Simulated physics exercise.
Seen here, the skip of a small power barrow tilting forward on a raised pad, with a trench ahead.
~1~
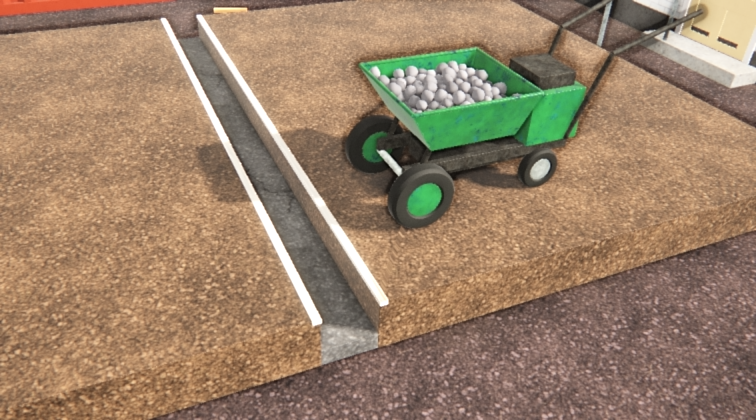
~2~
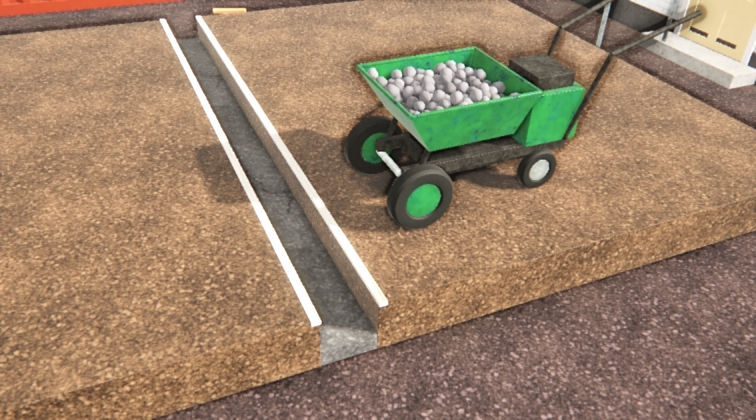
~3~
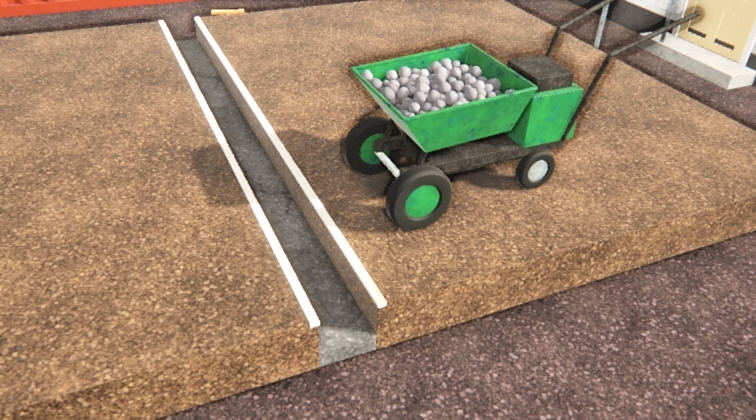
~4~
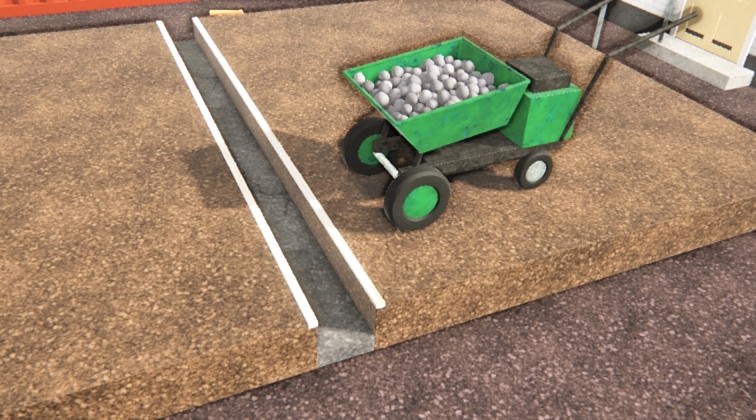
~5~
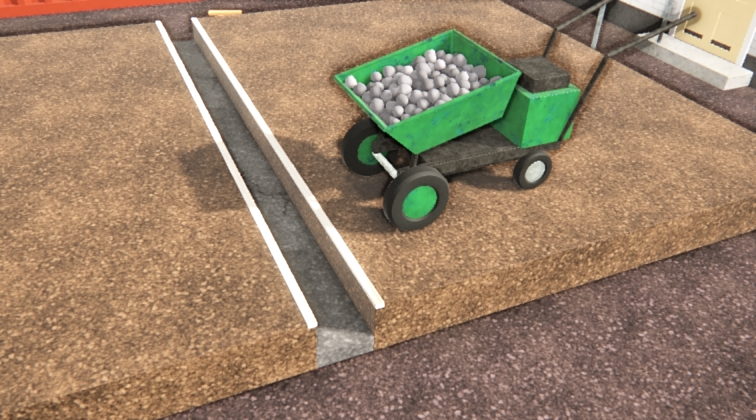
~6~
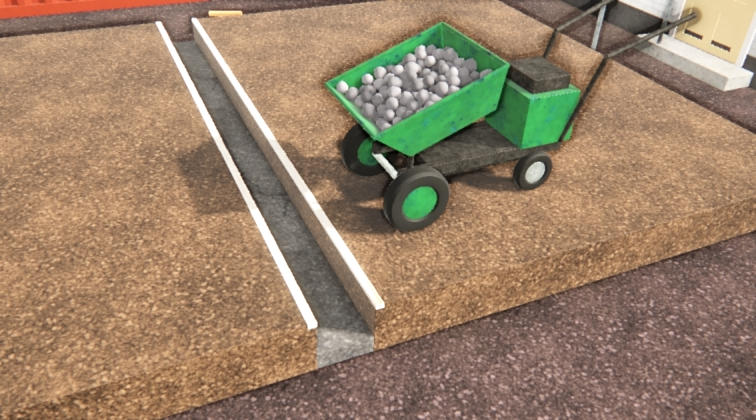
The clip shows a small green power barrow loaded with round grey cobbles, standing on a brown raised pad to the right of a narrow, white-edged trench. Its skip gradually tilts forward toward the left, its rear end rising.
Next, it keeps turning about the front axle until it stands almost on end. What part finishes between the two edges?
It catches over half.
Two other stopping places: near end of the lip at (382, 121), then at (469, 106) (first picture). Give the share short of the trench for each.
Roughly 0 per cent, and 30 per cent.
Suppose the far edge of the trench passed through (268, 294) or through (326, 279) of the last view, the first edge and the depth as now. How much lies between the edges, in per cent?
In turn 90 and 20 in a hundred.
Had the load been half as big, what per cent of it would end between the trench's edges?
About 80 per cent.
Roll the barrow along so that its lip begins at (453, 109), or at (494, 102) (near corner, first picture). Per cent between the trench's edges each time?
Roughly 90 per cent, and 40 per cent.
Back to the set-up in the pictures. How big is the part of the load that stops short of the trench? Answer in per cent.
Roughly 0 in a hundred.
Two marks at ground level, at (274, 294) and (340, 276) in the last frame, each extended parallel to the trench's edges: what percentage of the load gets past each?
About 30 and 90 per cent.
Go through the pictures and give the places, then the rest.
The first picture shows lip of the skip at (413, 116), level; top of the load at (440, 87), round cobbles; first edge of the trench at (362, 267); far edge at (298, 284), the trench over half as wide as the skip, and about half as deep as wide.
The second picture shows lip of the skip at (411, 117), tipped barely; top of the load at (438, 87).
The third picture shows lip of the skip at (405, 120), tipped barely; top of the load at (445, 90).
The fourth picture shows lip of the skip at (396, 124), tipped a little; top of the load at (451, 84).
The fifth picture shows lip of the skip at (386, 130), tipped a little; top of the load at (446, 81).
The sixth picture shows lip of the skip at (375, 138), tipped clearly; top of the load at (442, 67); first edge of the trench at (358, 271); far edge at (294, 288).
Soon, skip tipped steeply; all in the skip.
A while on, skip tipped right over; most in the skip; a small part in or heaped over the trench; a stray few beyond it; a small part falling.
Towards the end, skip tipped right over; about a quarter in the skip; about a third in or heaped over the trench; about a third beyond it; a stray few falling.
Finally, skip tipped right over; about two thirds in or heaped over the trench; about a third beyond it.
